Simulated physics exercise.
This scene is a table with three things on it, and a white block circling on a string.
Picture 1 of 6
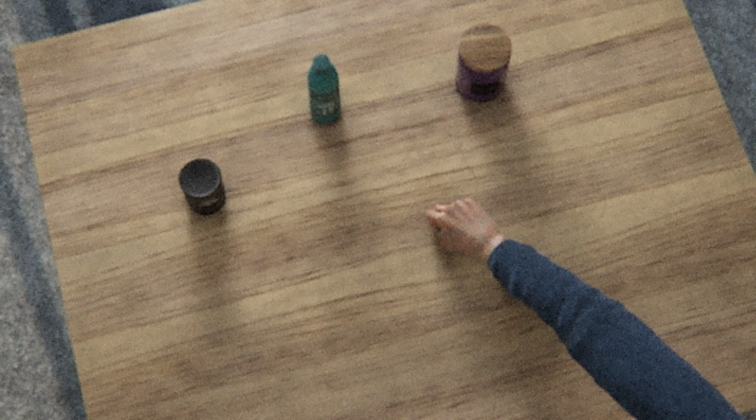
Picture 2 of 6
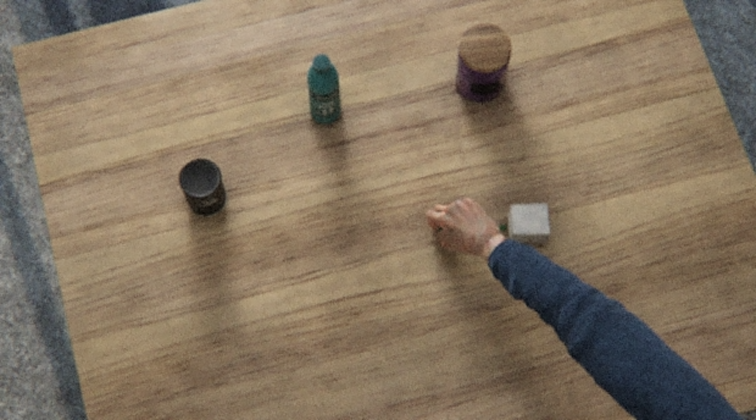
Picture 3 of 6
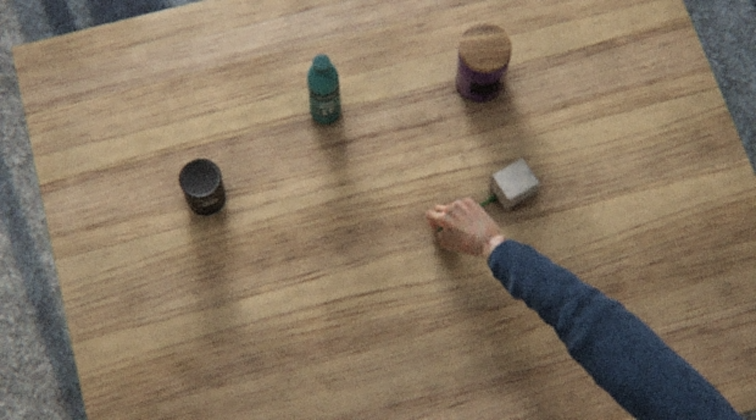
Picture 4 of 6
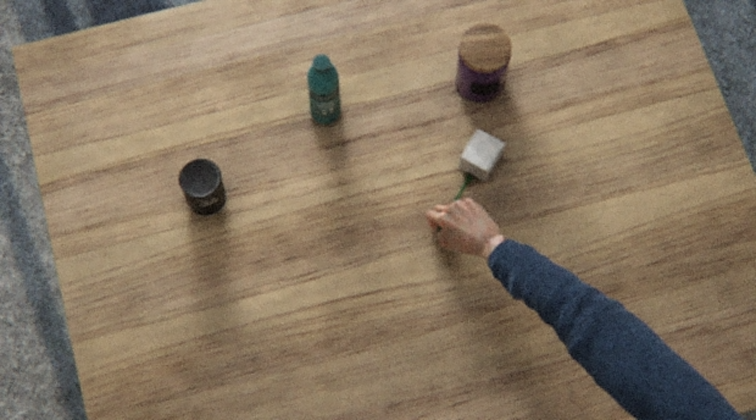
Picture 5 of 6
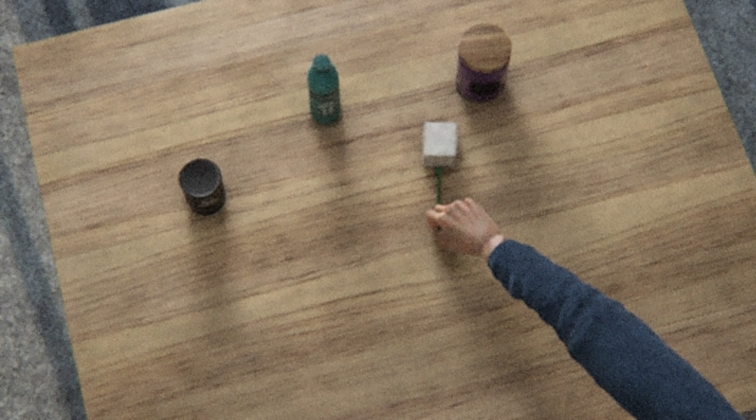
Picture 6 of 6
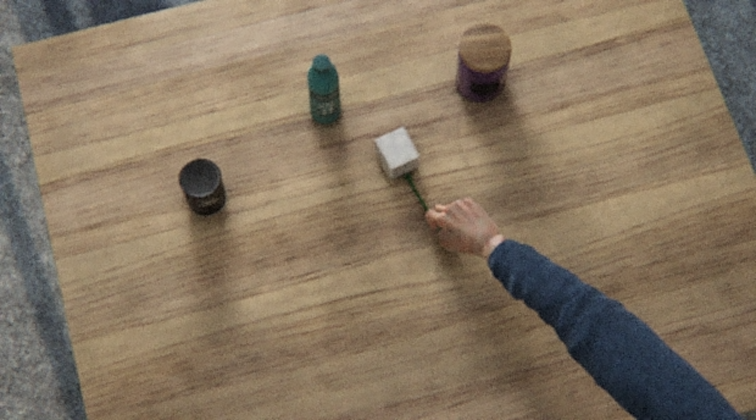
The clip opens on a wooden table with a black tin, a turquoise bottle and a purple canister, a blue-sleeved arm reaching in with its hand closed. A white block appears right of the hand on a green string, then circles anticlockwise past the far side to the hand's upper left.
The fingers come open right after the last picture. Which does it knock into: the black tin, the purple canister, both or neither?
The black tin is passed by; the purple canister is passed by.
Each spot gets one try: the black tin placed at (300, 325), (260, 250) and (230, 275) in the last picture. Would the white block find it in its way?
Going by position, it is left alone first, is knocked second and is knocked third.
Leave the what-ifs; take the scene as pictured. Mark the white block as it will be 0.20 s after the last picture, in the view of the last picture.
It is roughly at (232, 269).
Then, 0.08 s after the last picture, block near (327, 202).
Then, 0.20 s after the last picture, block near (232, 269).
At rest, block off the table. The black tin stays untouched and the purple canister remains clear.
